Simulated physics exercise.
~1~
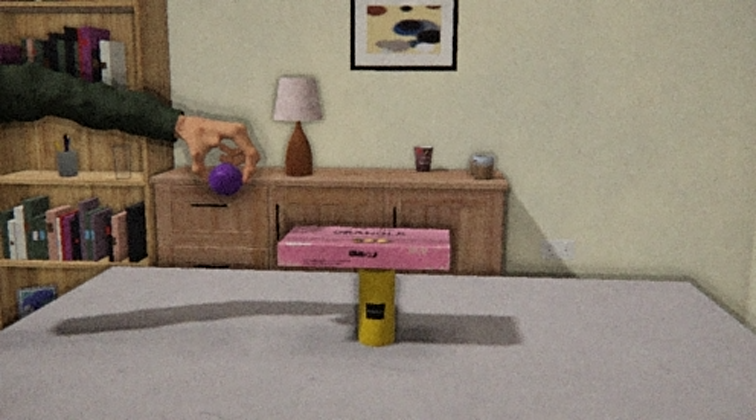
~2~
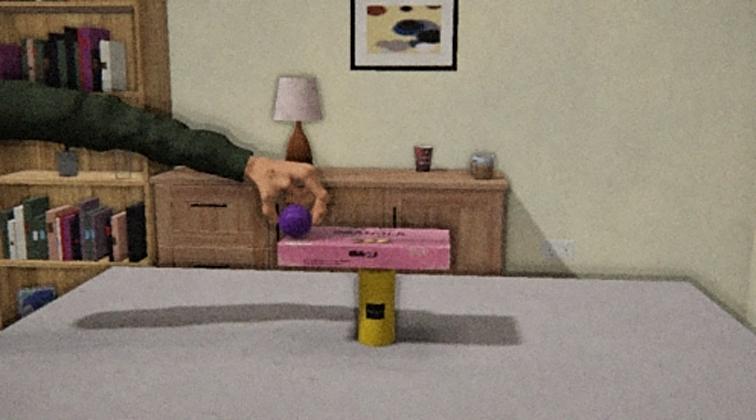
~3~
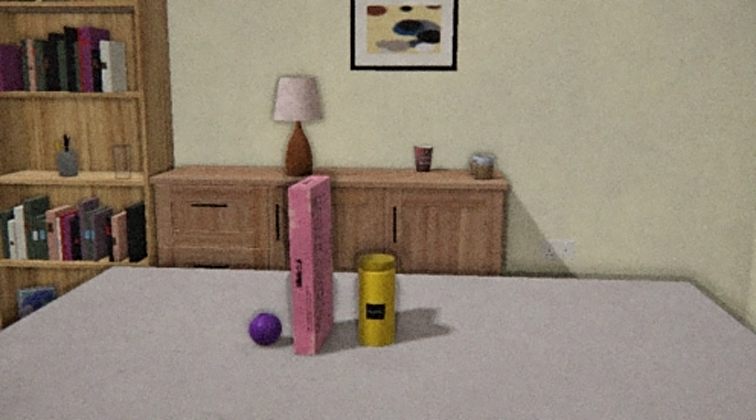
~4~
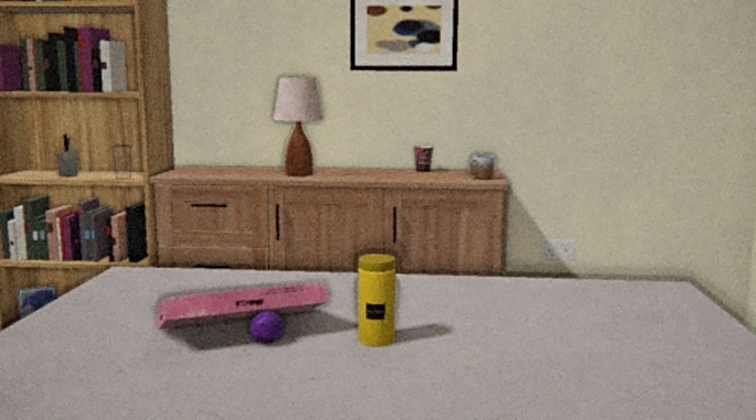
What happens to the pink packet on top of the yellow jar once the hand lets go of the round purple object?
The pink packet loses its balance, tips off the left side of the jar and comes down on the table near the purple object.
